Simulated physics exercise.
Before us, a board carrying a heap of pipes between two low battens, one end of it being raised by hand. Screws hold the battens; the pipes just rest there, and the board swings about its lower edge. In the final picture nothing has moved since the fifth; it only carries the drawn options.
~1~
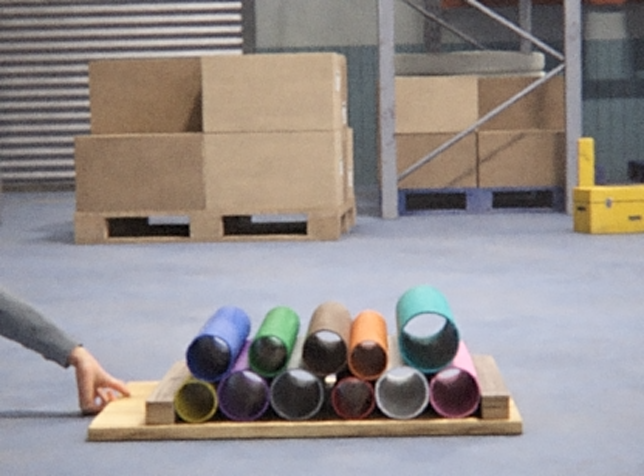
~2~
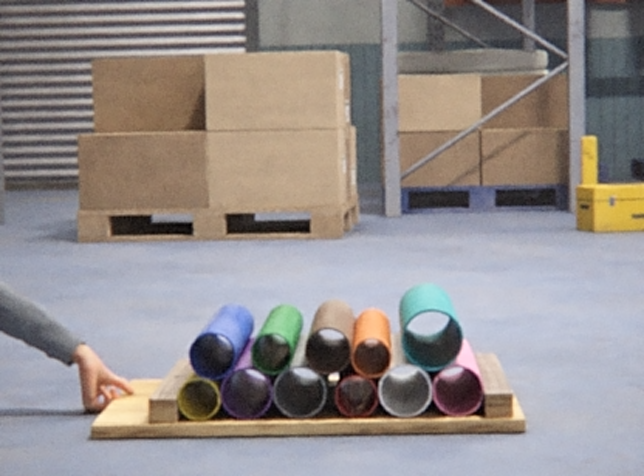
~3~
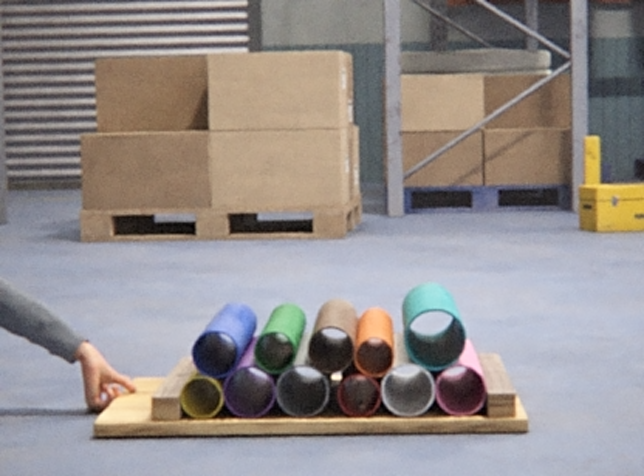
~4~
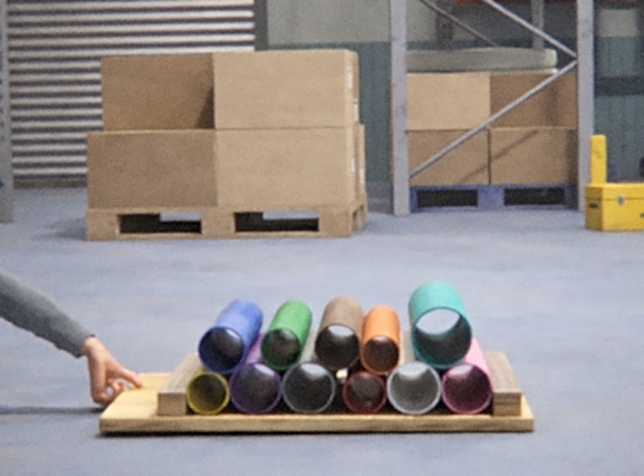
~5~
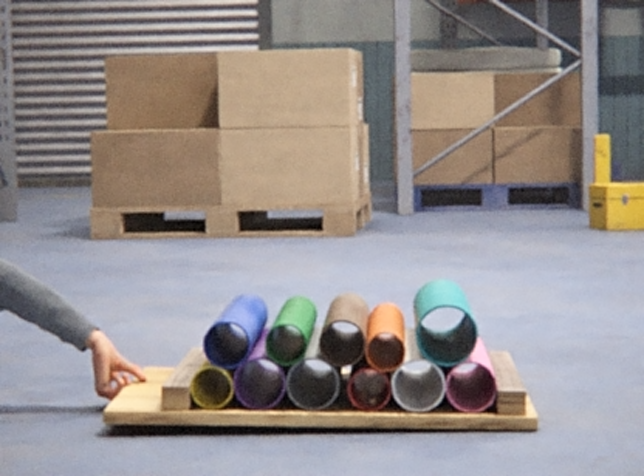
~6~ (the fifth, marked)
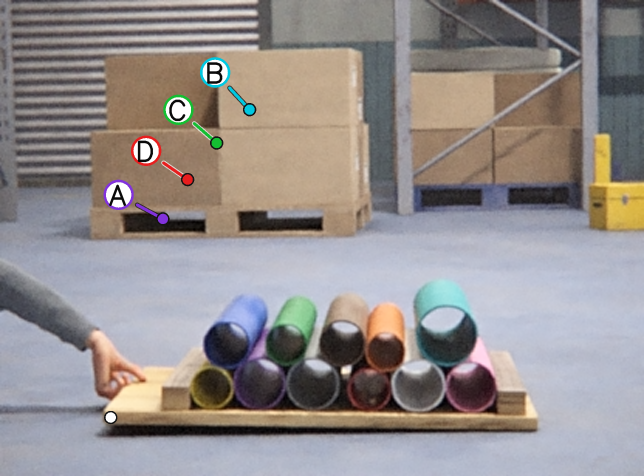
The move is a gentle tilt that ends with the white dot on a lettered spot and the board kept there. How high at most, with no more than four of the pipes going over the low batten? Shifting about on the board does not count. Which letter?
The last mark within the limit is D.
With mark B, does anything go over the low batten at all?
Yes.
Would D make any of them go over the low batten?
At D: Yes.
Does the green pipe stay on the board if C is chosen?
The green pipe: No.
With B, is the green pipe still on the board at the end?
No, with B.
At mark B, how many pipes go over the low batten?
At B the number is five.
On the marked copy, A at (163, 219); B at (250, 110); C at (217, 143); D at (188, 179); the white dot at (111, 417).
Taking D. A third of the way, board at 20°.
Two thirds of the way, board at 36°.
When it is over, board at 36°, four over the low batten (green, orange, turquoise, brown).
As for the rest, A three over the low batten (orange, turquoise, brown); B five over the low batten; C five over the low batten.
